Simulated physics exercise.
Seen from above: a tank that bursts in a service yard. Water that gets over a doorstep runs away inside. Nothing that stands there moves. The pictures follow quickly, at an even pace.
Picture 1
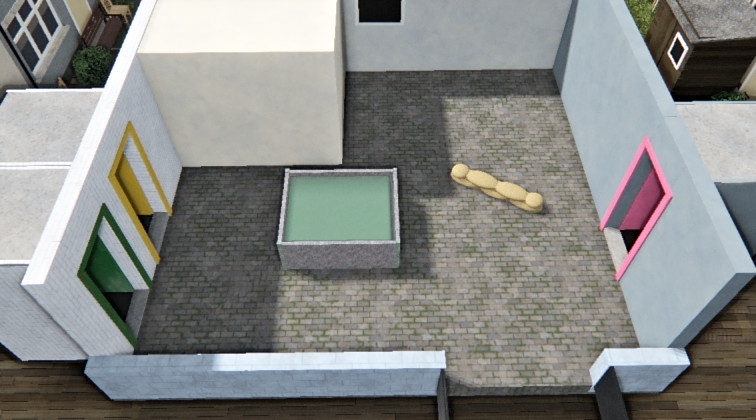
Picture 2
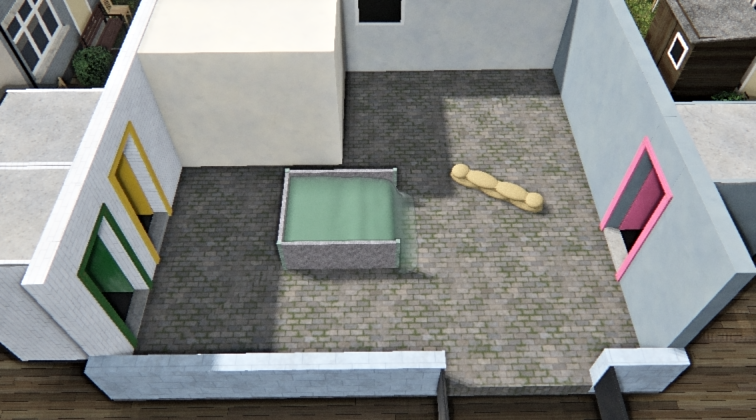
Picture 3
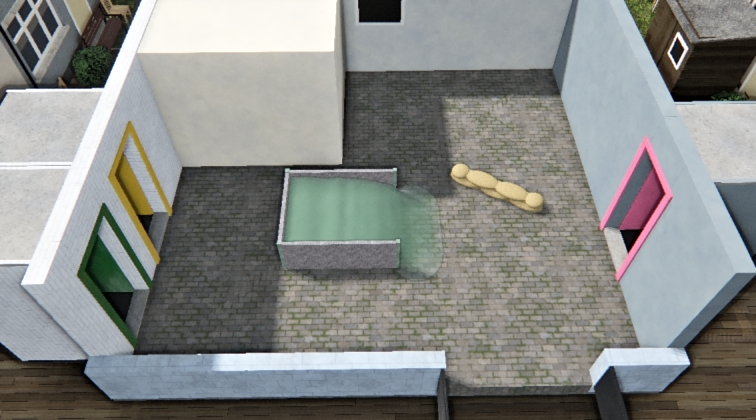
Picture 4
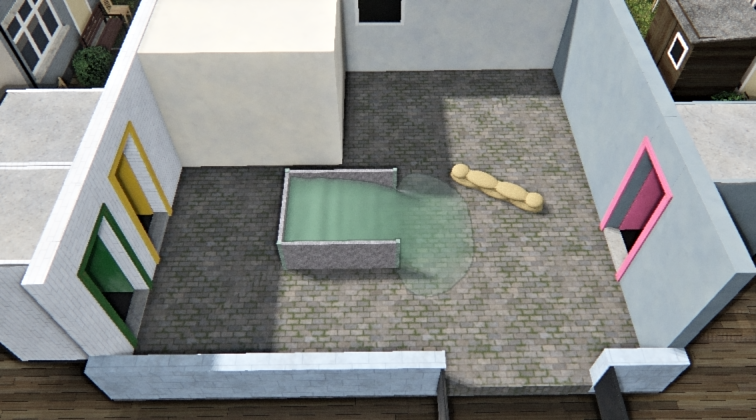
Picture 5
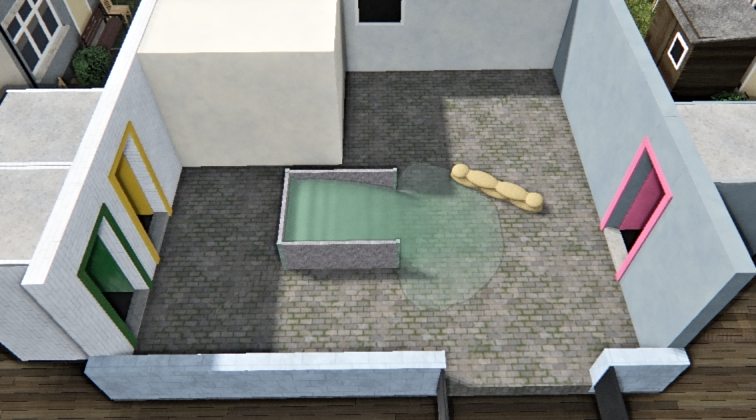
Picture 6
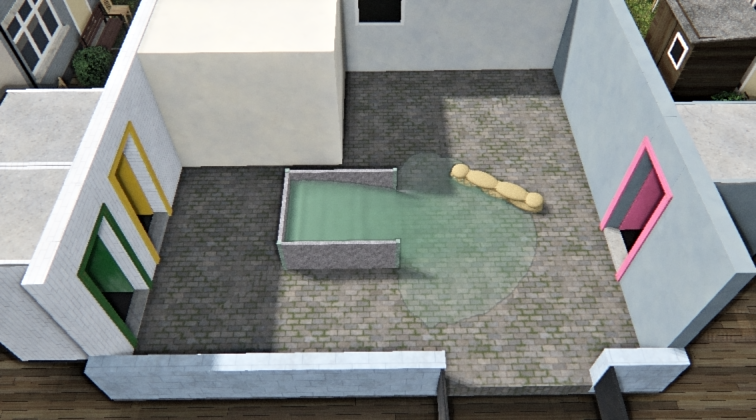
In a walled service yard, a tank bursts and green water spreads rightward across the paving.
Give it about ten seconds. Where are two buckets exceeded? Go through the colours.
In the end: The green door stays under that; the yellow door stays under that; the pink door takes more than that.
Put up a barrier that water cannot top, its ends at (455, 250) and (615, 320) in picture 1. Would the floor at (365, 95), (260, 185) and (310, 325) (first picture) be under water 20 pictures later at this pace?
As listed: Not flooded, dry, clear.
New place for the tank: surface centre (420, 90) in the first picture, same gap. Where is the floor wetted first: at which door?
The pink-painted one.
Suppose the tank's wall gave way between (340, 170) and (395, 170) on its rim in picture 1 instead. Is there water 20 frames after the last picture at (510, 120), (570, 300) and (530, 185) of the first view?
As listed: Wet, dry, dry.
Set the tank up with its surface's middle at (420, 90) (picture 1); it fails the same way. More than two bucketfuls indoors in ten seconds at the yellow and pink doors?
One by one: Yellow lets less in; pink holds.
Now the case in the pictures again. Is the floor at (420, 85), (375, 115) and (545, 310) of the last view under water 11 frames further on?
As listed: No water, dry, awash.
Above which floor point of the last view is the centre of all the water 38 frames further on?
Around (478, 227).
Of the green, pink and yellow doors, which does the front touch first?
The pink one.
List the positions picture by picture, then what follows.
The open tank at (340, 208) is whole and still, in the first picture.
Water pours out at (394, 222) and has run to (401, 271), in the second picture.
Water pours out at (394, 224) and has run to (420, 277), in the third picture.
Water pours out at (394, 224) and has run to (446, 286), in the fourth picture.
The front is at (499, 248), out from the gap at (394, 225), in the fifth picture.
Water pours out at (394, 225) and has run to (531, 236), in the sixth picture.
A moment on, water covers 25 % of the floor; the green door not reached, the yellow door not reached, the pink door under two buckets in.
Next, water covers 35 % of the floor; the green door not reached, the yellow door not reached, the pink door far over two buckets in.
Then, water covers 40 % of the floor; the green door not reached, the yellow door not reached, the pink door far over two buckets in.
Later, water covers 60 % of the floor; the green door not reached, the yellow door not reached, the pink door far over two buckets in.
In the end, water covers 80 % of the floor; the green door under two buckets in, the yellow door wet at the sill, nothing in, the pink door far over two buckets in.
